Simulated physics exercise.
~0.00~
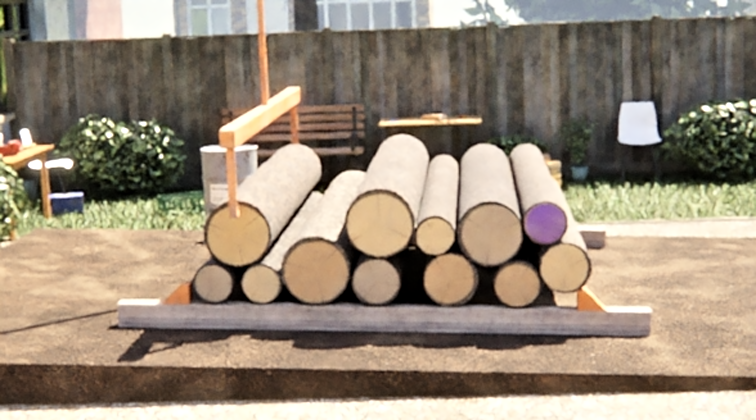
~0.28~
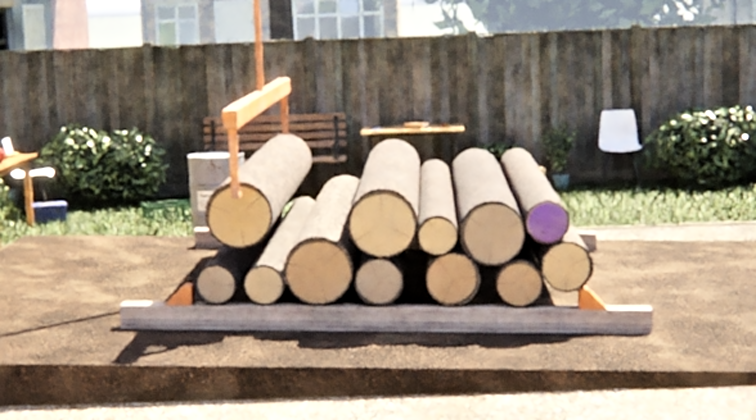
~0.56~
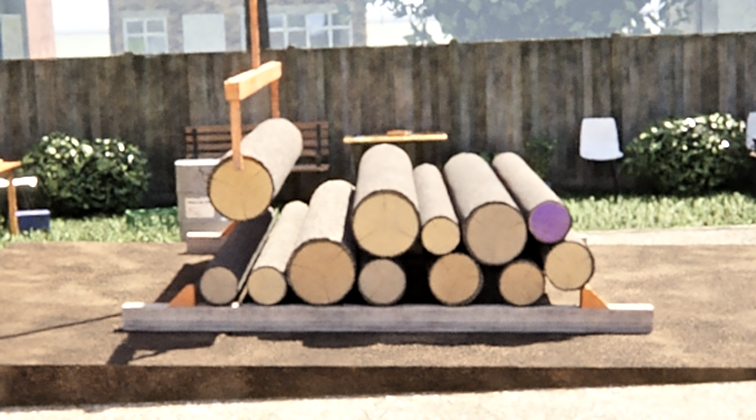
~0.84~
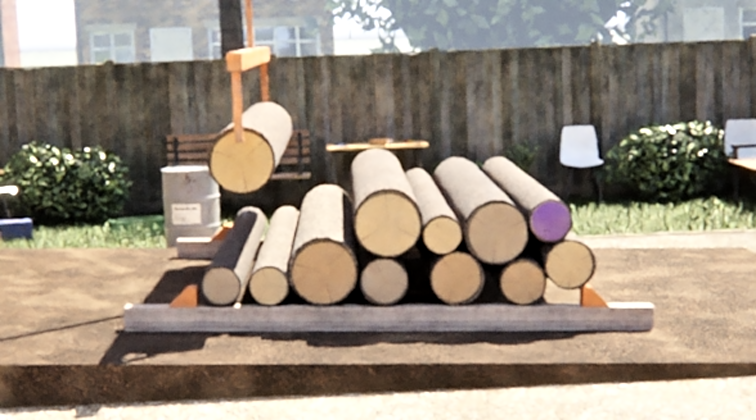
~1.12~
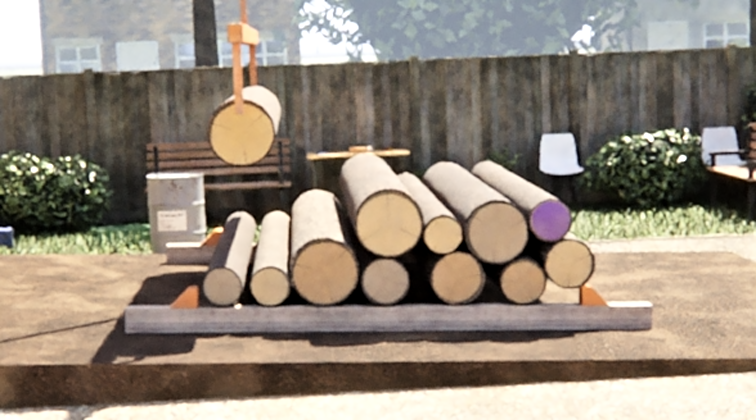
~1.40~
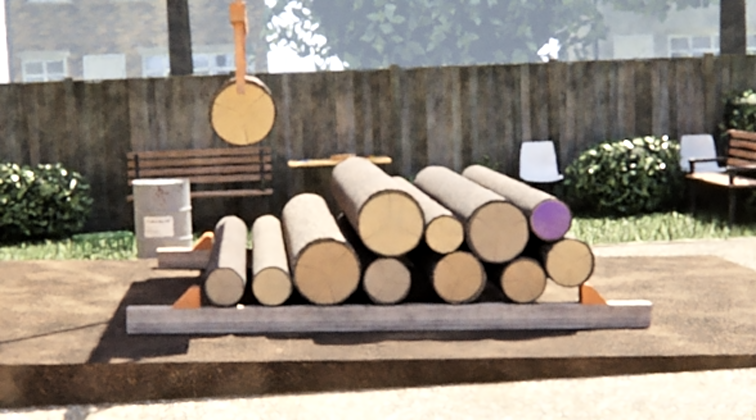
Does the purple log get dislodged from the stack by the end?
No, the purple log stays in its place on the right side of the stack.
